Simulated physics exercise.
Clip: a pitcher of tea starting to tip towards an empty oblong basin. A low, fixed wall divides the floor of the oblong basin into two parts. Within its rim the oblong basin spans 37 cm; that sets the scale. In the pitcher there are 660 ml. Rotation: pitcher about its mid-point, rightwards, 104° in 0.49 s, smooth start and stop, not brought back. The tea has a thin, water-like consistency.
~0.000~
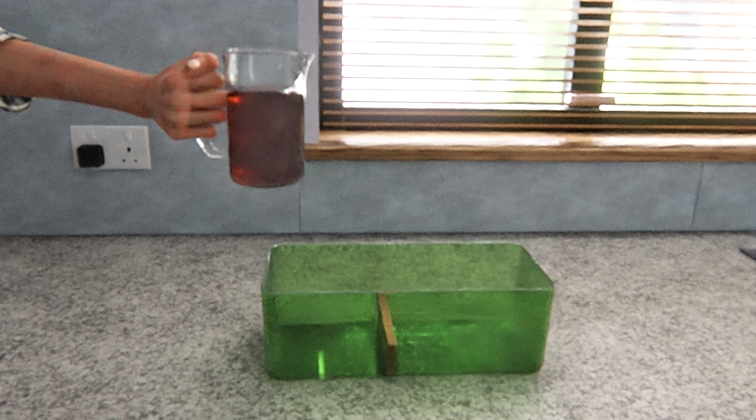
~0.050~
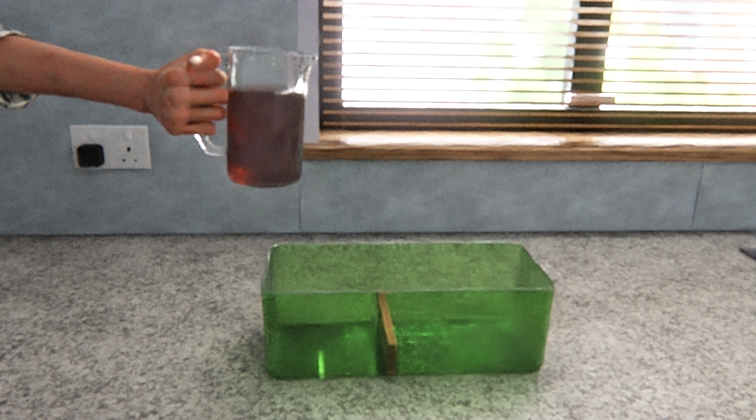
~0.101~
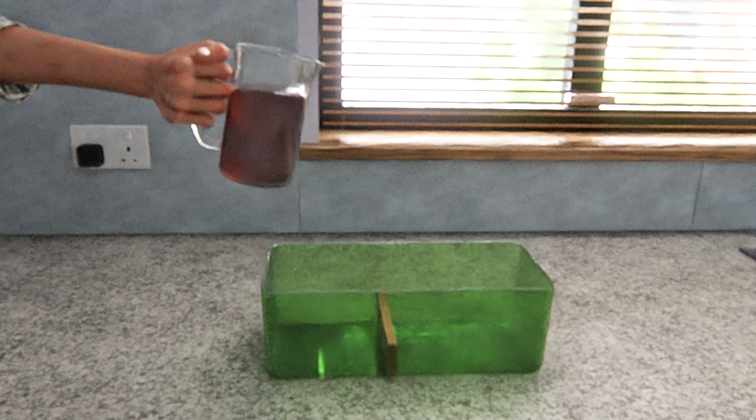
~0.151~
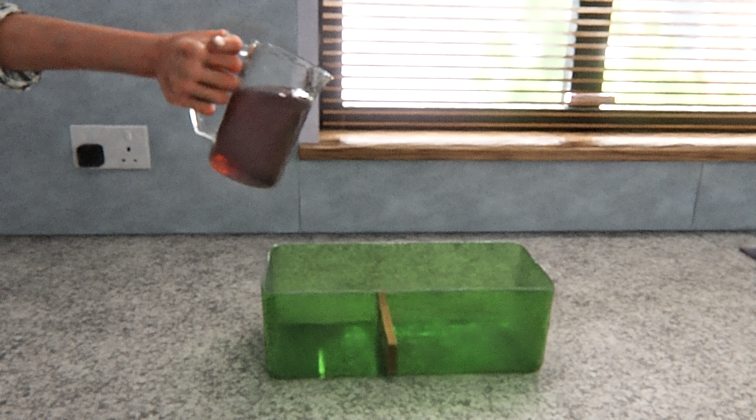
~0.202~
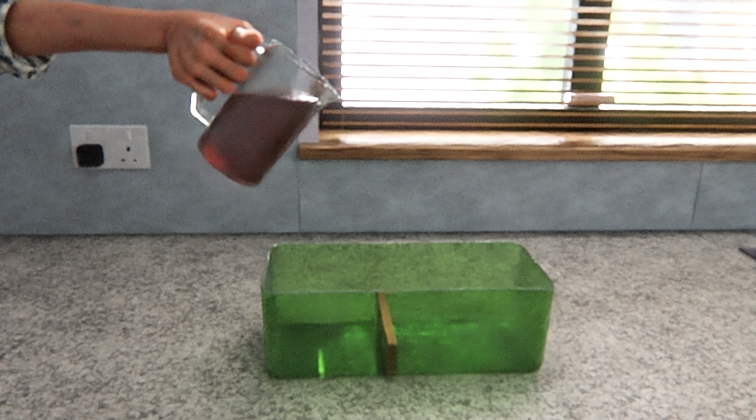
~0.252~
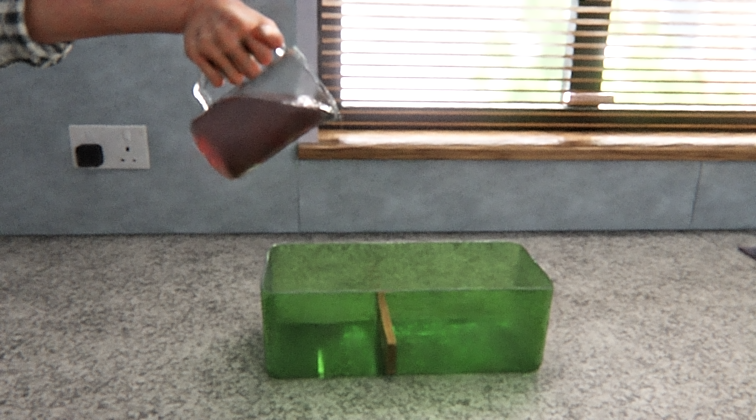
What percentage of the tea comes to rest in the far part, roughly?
89 %.
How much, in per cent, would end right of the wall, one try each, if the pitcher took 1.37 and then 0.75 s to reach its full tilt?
About 90 %, then about 90 %.
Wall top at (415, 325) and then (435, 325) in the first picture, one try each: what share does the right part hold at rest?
Around 25 and 15 percent, in that order.
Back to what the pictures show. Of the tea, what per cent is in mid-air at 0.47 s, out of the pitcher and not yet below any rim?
Near 28 per cent of it all.
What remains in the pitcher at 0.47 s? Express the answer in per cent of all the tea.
Remaining: Near 68 % of the total.
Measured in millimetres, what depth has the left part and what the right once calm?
Depths at rest: Left around 2 mm, right around 20 mm.
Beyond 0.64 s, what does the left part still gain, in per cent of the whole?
Difference: Approx. 4 %.
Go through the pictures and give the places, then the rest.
In the first frame, it leans 0°; its right rim is at (313, 54); the tea meets the walls at (229, 89) and (302, 90); the oblong basin's rim runs from (266, 268) to (538, 265); the wall's top is at (387, 317).
In the second frame, it leans 3°; its right rim is at (316, 56); the tea meets the walls at (230, 88) and (302, 90).
In the third frame, it leans 11°; its right rim is at (324, 64); the tea meets the walls at (233, 87) and (306, 91).
In the fourth frame, it leans 23°; its right rim is at (333, 77); the tea meets the walls at (228, 106) and (312, 95).
In the fifth frame, it leans 38°; its right rim is at (341, 97); the tea meets the walls at (216, 117) and (321, 98).
In the sixth frame, it leans 54°; its right rim is at (342, 119); the tea meets the walls at (201, 114) and (332, 109).
After 0.47 s the tilt is 104° and 68 per cent is still to pour, 1 is left of the wall and 3 right of it.
After 0.64 s the tilt is 104° and 29 per cent is still to pour, 5 is left of the wall and 35 right of it.
After 0.81 s the tilt is 104° and 9 per cent is still to pour, 5 is left of the wall and 72 right of it.
After 0.99 s the tilt is 104° and 2 per cent is still to pour, 7 is left of the wall and 85 right of it.
In the end 9 per cent lies left of the wall, 89 right of it and 2 outside.
